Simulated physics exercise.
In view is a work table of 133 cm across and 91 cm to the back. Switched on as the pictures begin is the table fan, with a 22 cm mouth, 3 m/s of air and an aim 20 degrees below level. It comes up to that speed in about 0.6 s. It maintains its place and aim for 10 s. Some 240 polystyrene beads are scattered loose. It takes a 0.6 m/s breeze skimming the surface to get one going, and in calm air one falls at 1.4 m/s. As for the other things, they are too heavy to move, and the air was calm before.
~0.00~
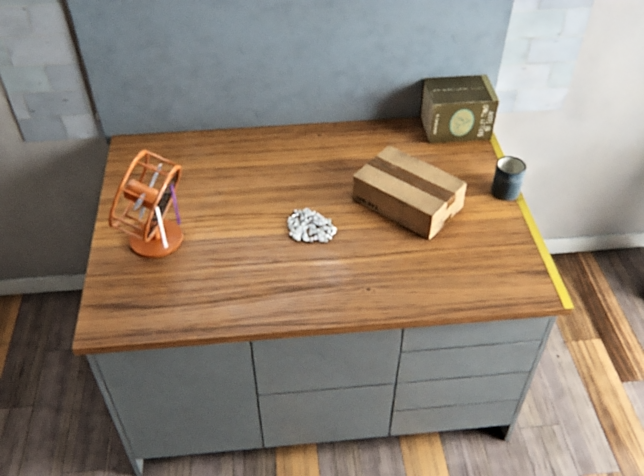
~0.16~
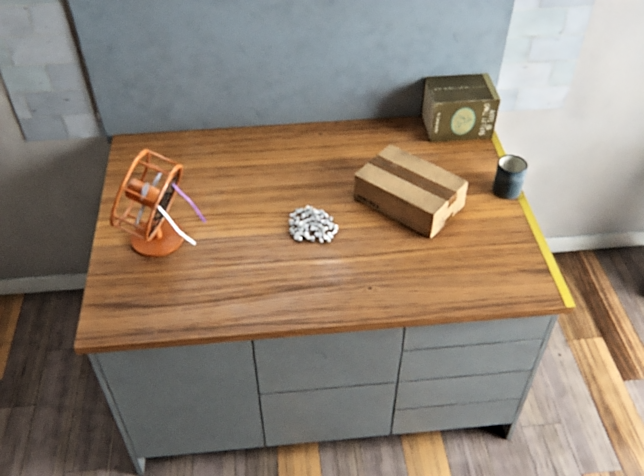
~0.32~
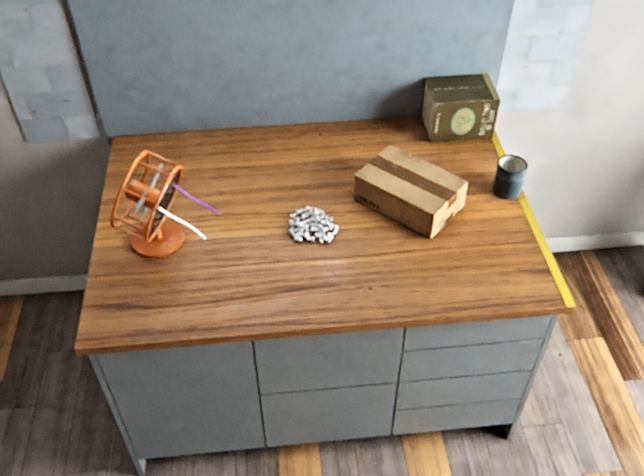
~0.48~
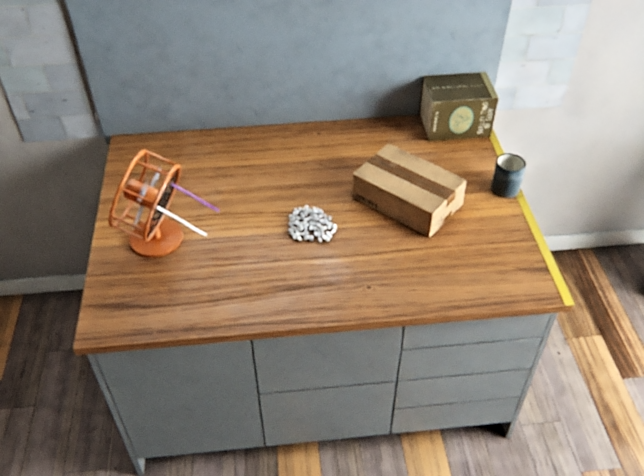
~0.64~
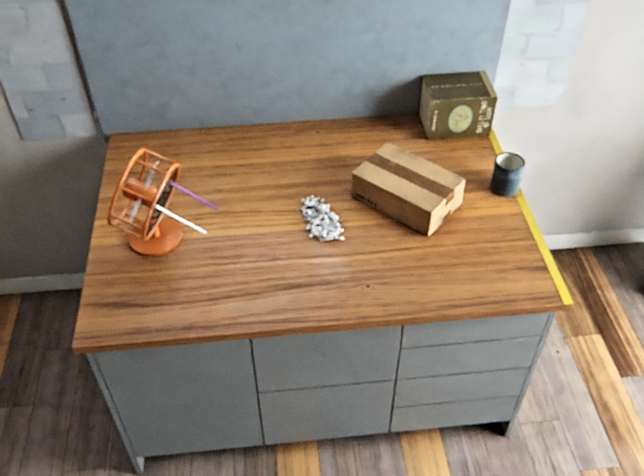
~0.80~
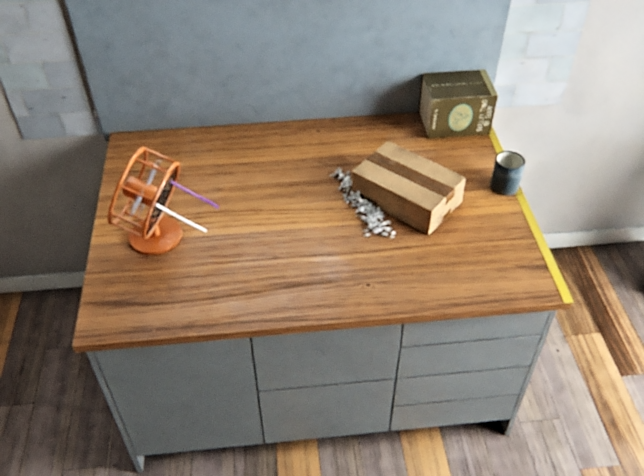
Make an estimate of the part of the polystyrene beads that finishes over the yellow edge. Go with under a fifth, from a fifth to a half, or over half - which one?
I would go with above one half.
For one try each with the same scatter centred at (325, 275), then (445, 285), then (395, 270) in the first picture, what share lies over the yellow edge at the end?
Try by try: About 20 per cent, 40 per cent and 60 per cent.
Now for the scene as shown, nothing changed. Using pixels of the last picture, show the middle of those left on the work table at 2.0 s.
At about (364, 132).
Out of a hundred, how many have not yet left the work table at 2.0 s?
Near 60 per cent, more or less.
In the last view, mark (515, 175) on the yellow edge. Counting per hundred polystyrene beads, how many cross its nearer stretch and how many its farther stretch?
Roughly 70 per cent nearer, roughly 0 per cent farther.
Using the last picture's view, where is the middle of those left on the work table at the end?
Look somewhere near (388, 123).
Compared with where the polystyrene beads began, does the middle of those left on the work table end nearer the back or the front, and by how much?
The middle ends nearer the back side, some 45 cm from where the patch began.
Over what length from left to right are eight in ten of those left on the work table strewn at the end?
I'd say close to 20 cm.
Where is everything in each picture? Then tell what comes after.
In the first frame, the middle of the polystyrene beads is near (311, 228), none has stirred yet and the mouth of the table fan is at (146, 196).
In the second frame, the middle of the polystyrene beads is near (312, 225), none has stirred yet and the yellow edge is centred on (524, 195).
In the third frame, the middle of the polystyrene beads is near (313, 225), none has stirred yet, the top of a box is at (411, 178) and the top of a mug is at (513, 164).
In the fourth frame, the middle of the polystyrene beads is near (311, 224) and none has stirred yet.
In the fifth frame, the middle of the polystyrene beads is near (325, 222), the farthest in sight from the table fan is at (342, 231) and about 80 % have left their places.
In the sixth frame, the middle of the polystyrene beads is near (359, 206), the farthest in sight from the table fan is at (393, 234) and all have left their places.
After 2.0 s the count stands so, 42 % are over the yellow edge; the middle of those still in play is near (364, 132).
After 3.2 s the count stands so, 52 % are over the yellow edge; the middle of those still in play is near (367, 129).
After 5.5 s the count stands so, 59 % are over the yellow edge; the middle of those still in play is near (376, 126).
After 10.0 s, at the end, 67 % are over the yellow edge; the middle of those still in play is near (388, 123).
